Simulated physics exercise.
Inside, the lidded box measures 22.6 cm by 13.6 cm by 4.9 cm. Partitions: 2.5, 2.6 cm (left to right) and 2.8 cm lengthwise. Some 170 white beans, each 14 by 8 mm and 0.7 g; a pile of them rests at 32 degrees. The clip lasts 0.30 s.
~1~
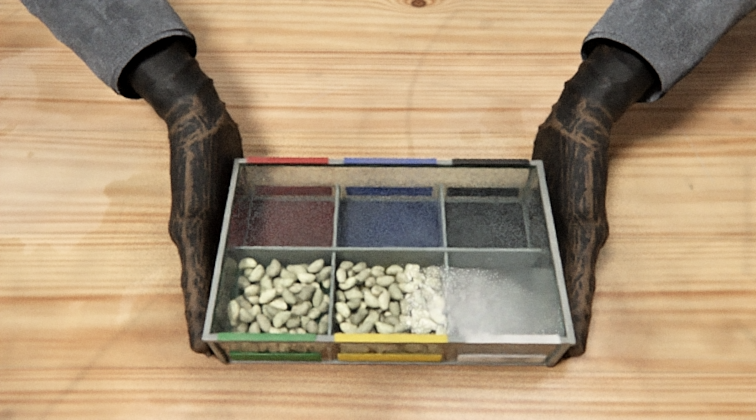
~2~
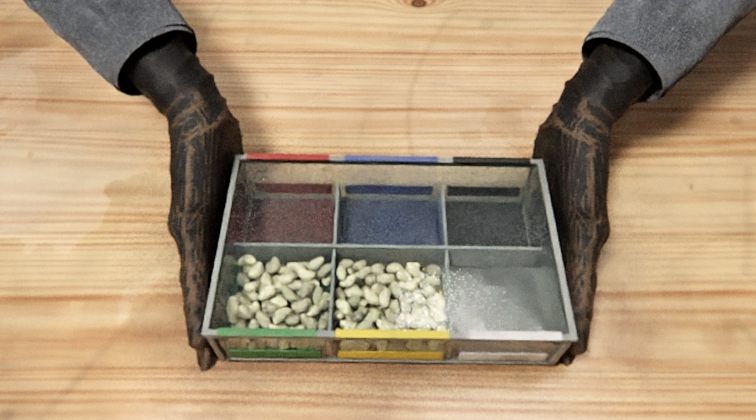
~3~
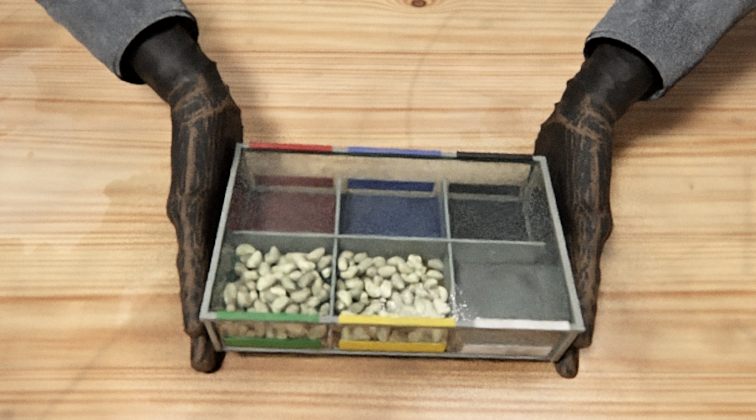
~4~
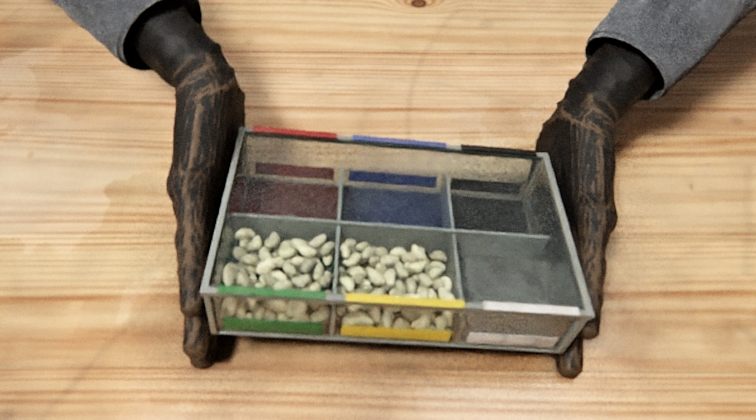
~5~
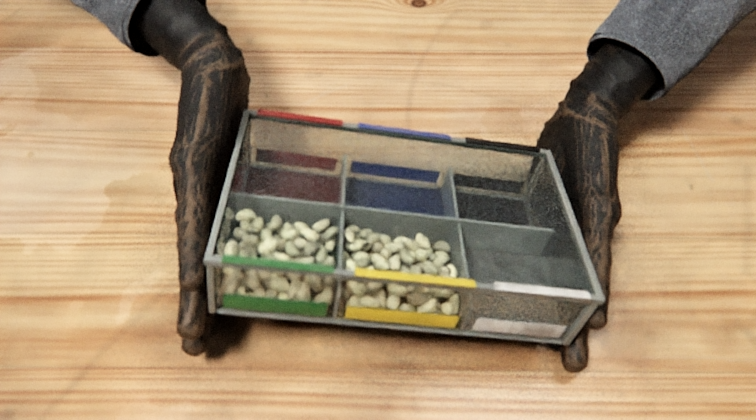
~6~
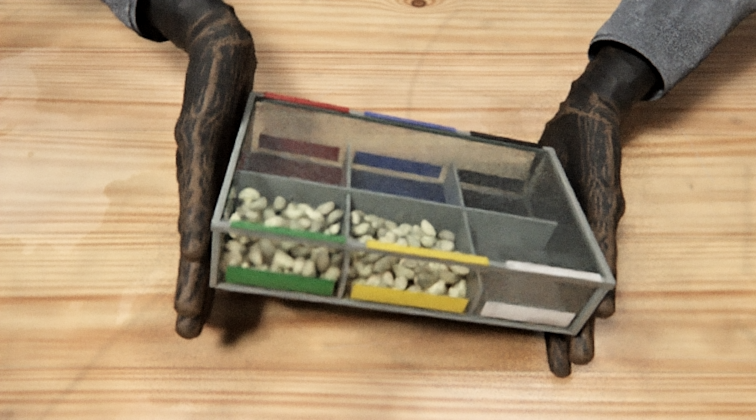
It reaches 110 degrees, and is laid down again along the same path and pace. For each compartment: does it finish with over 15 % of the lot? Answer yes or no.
Red no, blue yes, green no, yellow no, white no, black yes.
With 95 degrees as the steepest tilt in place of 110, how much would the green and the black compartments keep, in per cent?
Then: Green 5; black 55.
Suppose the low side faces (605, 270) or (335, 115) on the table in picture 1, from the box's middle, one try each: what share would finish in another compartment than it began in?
Some 100 and 95 per cent.
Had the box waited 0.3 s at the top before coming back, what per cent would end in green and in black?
In that case green 0, black 65.
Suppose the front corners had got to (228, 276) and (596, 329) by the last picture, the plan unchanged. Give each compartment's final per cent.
Red 0, blue 0, green 0, yellow 0, white 50, black 50.
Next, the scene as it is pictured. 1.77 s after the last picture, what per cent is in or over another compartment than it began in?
About 100 per cent.
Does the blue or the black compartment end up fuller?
The black compartment.
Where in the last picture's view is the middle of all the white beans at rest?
At about (465, 216).
Then, 1.06 s after the last picture, tilt 110 degrees; red 5 %, blue 30 %, green 10 %, yellow 15 %, black 45 %.
Then, 1.77 s after the last picture, tilt 48 degrees; blue 35 %, black 65 %.
Then, 2.51 s after the last picture, tilt 0 degrees; blue 35 %, black 65 %.
In the end, red 0 %, blue 35 %, green 0 %, yellow 0 %, white 0 %, black 65 %.
